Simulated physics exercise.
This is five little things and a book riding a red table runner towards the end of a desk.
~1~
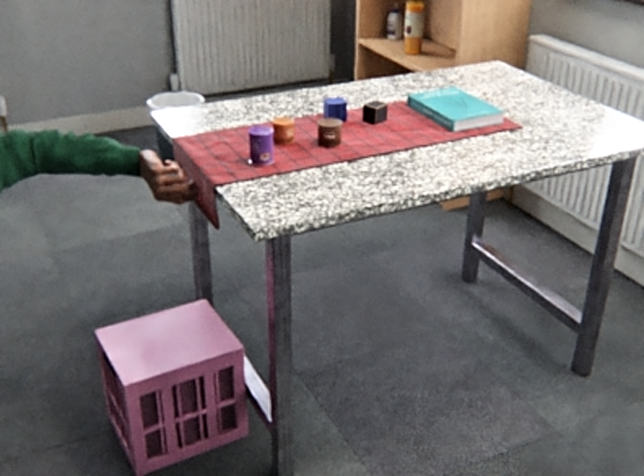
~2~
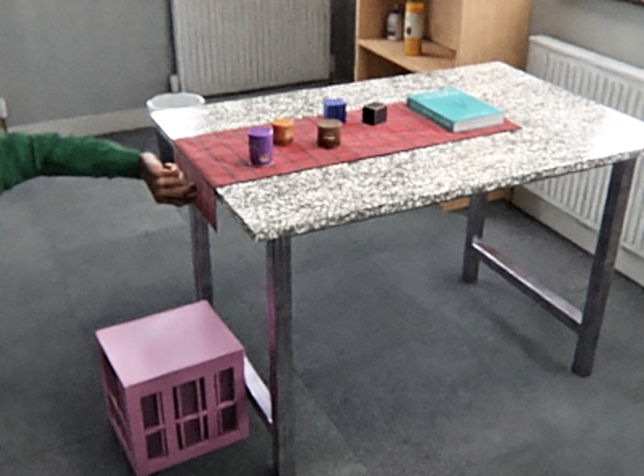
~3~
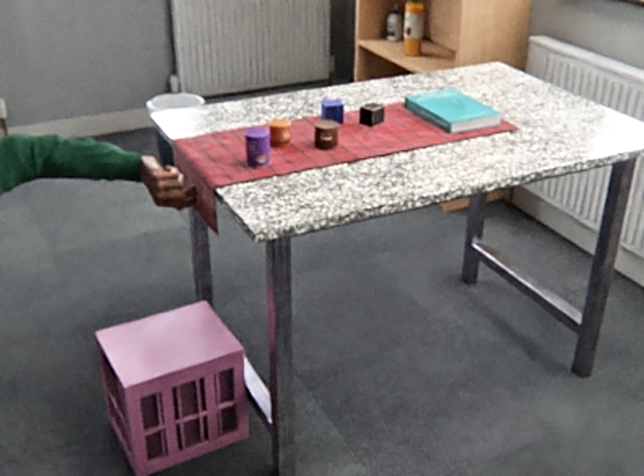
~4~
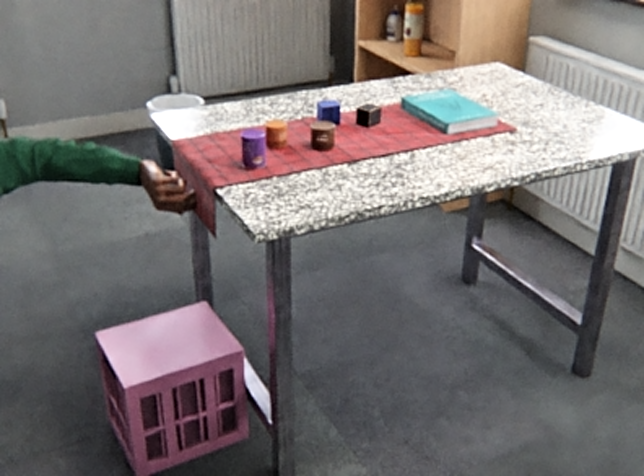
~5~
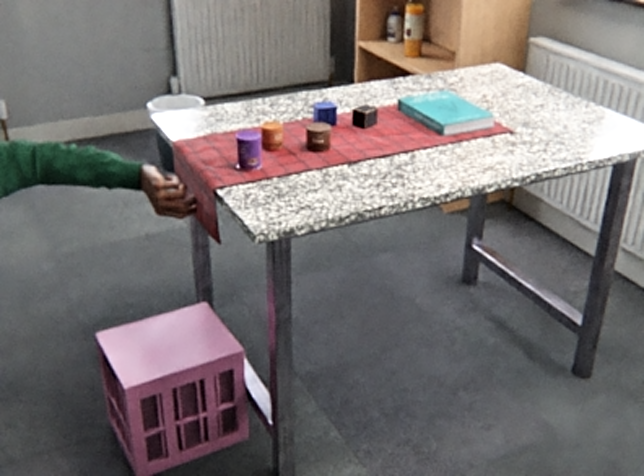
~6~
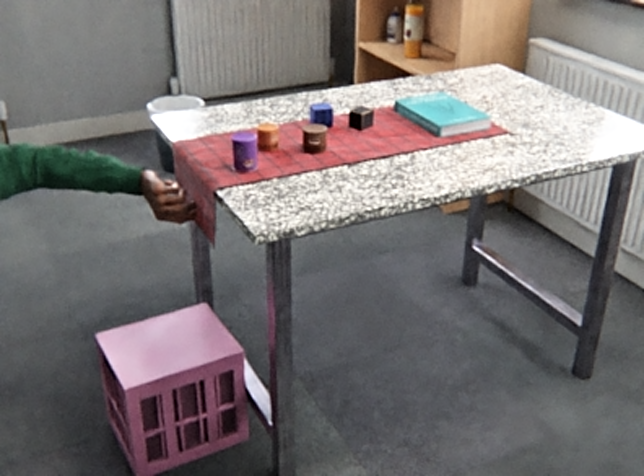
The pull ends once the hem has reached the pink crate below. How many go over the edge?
The count of fallen things is three.
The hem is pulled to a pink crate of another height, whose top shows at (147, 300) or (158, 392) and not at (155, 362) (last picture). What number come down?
The count: 1 and 4.
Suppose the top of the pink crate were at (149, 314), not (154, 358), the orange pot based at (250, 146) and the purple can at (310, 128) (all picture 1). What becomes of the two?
The orange pot drops off, the purple can survives.
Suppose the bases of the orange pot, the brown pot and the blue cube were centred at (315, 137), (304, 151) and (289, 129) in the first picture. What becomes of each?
The orange pot goes over, the brown pot drops off, the blue cube falls.
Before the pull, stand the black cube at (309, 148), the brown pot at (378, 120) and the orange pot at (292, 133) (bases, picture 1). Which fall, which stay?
The black cube falls; the brown pot remains up; the orange pot goes over.
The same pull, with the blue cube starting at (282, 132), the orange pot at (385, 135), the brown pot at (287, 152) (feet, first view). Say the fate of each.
The blue cube tumbles off; the orange pot remains up; the brown pot comes down.
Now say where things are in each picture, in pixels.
The first picture shows hem (218, 231); purple can (261, 130); orange pot (283, 121); brown pot (330, 122); blue cube (336, 100); black cube (376, 104); top of the crate (154, 358).
The second picture shows hem (216, 233); purple can (260, 131).
The third picture shows hem (219, 236); orange pot (280, 123).
The fourth picture shows hem (216, 241); brown pot (323, 125); top of the crate (155, 360).
The fifth picture shows hem (221, 245); blue cube (325, 105).
The sixth picture shows hem (215, 251); purple can (244, 137); orange pot (268, 127); brown pot (315, 128); blue cube (321, 106); black cube (362, 109).
Soon after, hem near (199, 299); purple can and orange pot gone.
Then, hem on the crate; purple can, orange pot and brown pot gone.
At rest, hem on the crate; purple can, orange pot and brown pot gone. It carries off three.
